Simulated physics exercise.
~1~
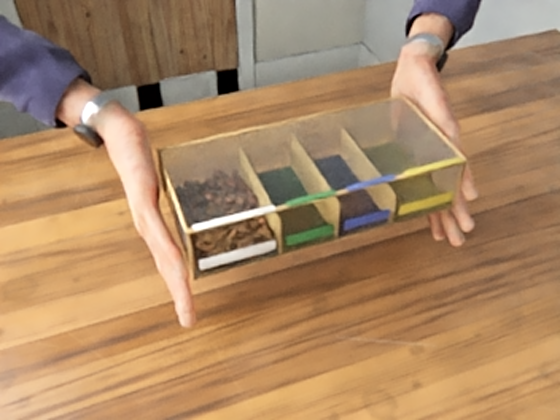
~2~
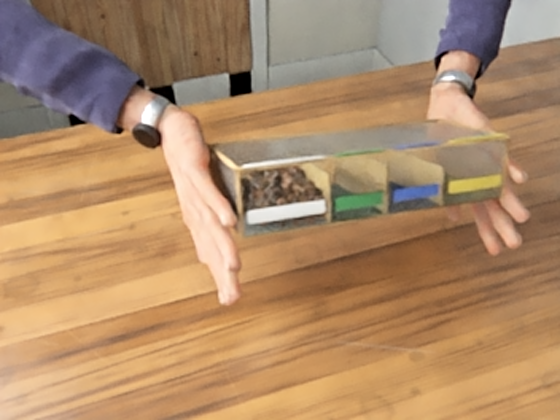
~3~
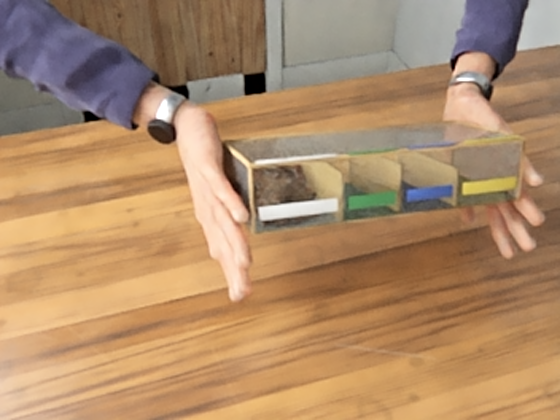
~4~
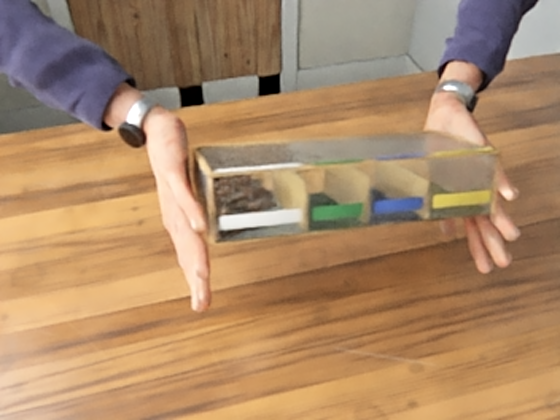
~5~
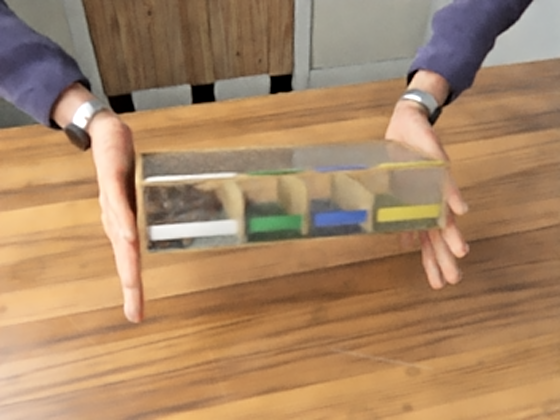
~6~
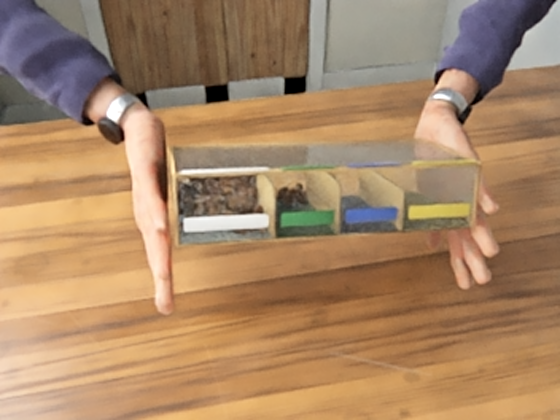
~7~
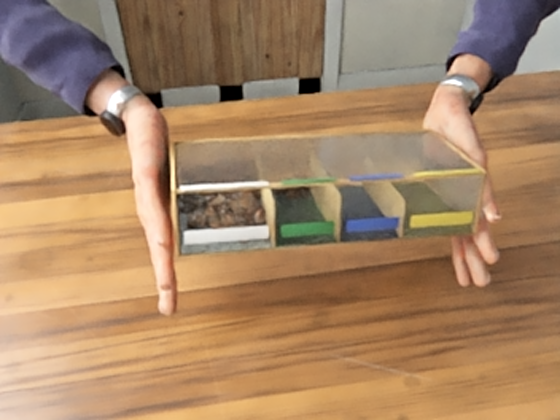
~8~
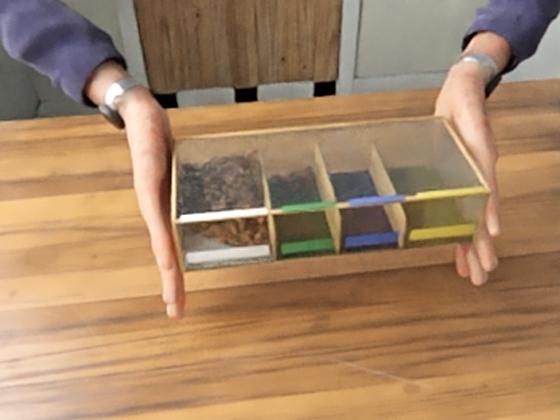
Over a wooden table, two hands held a clear-lidded box of brown bits with white, green, blue and yellow sections, tipped it, moved it right and left, then levelled it, leaving most bits in the white section and a few in the green.
